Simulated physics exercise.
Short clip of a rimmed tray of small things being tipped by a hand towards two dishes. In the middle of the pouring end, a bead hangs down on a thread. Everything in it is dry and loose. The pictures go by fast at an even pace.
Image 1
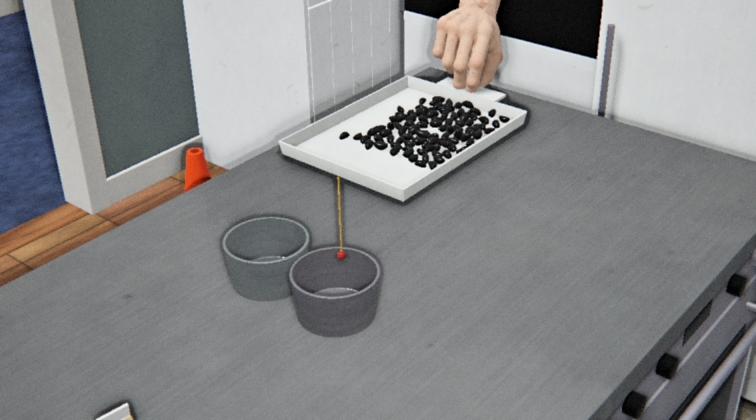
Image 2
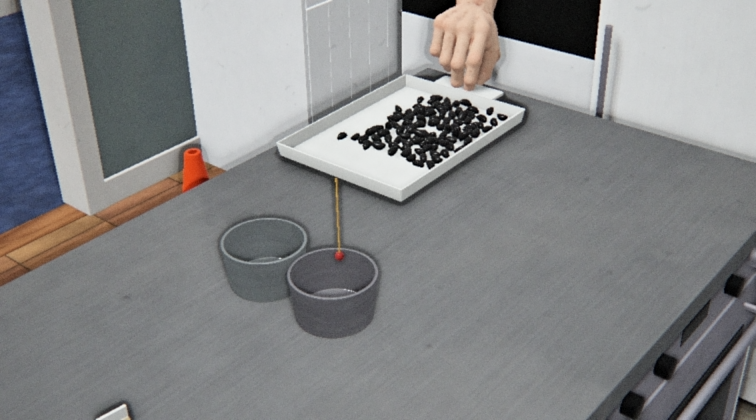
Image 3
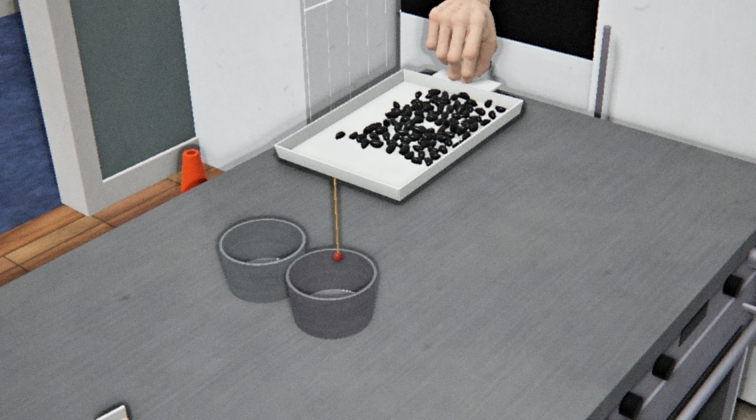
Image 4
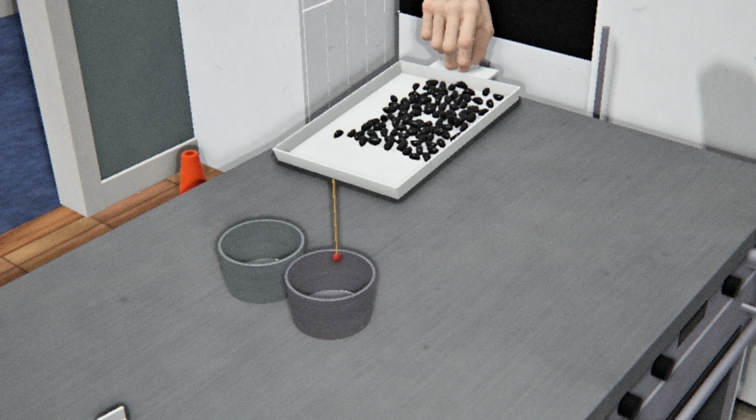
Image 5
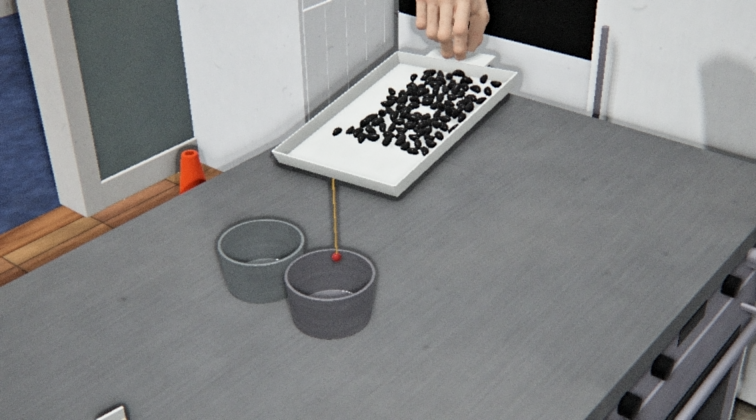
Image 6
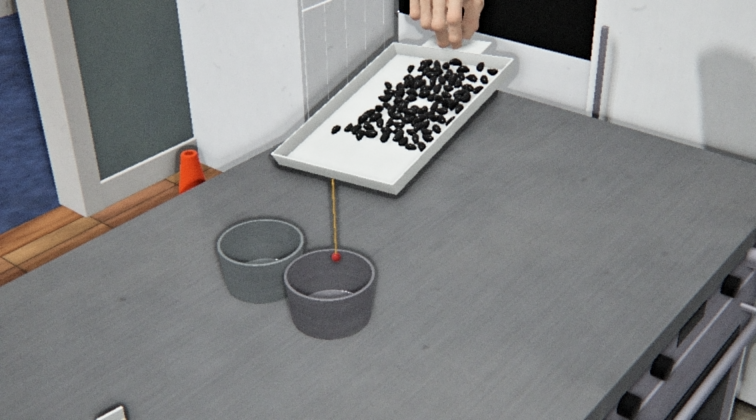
The footage shows a hand holding a white rimmed tray of black beans above a grey counter with two dishes, gradually raising its far end and tilting it slightly toward the left corner while a red bead hangs beneath.
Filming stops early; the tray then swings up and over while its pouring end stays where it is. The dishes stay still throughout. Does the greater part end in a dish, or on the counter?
The dishes will gather the main share.
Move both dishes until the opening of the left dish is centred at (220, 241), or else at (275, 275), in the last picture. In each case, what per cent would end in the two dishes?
It comes to near 60 per cent the first time and near 50 per cent the second time.
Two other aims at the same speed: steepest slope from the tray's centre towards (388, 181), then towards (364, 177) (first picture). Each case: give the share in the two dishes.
The first try would leave around 10 per cent there, the second around 20 per cent.
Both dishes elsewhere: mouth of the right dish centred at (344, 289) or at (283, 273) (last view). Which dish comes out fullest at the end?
Left side first, Right side second.
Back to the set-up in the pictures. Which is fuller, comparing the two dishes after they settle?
Looking at the end state, it is the left-side one.
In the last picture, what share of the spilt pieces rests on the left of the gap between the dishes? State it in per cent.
Around 70 percent of the pieces.
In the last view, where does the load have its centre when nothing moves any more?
The centre settles at about (275, 281).
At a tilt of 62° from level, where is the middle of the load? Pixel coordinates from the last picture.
The load's middle is around (314, 140).
Soon, tray tipped steeply; nearly all on the tray; a stray few in the left dish; a stray few outside both; a stray few in the air.
A while on, tray tipped past a quarter turn; about a third on the tray; a small part in the right dish; about a third in the left dish; a stray few outside both; about a quarter in the air.
Towards the end, tray tipped past a quarter turn; about a quarter in the right dish; about two thirds in the left dish; a small part outside both.
Finally, tray tipped past a quarter turn; about a quarter in the right dish; about two thirds in the left dish; a small part outside both.
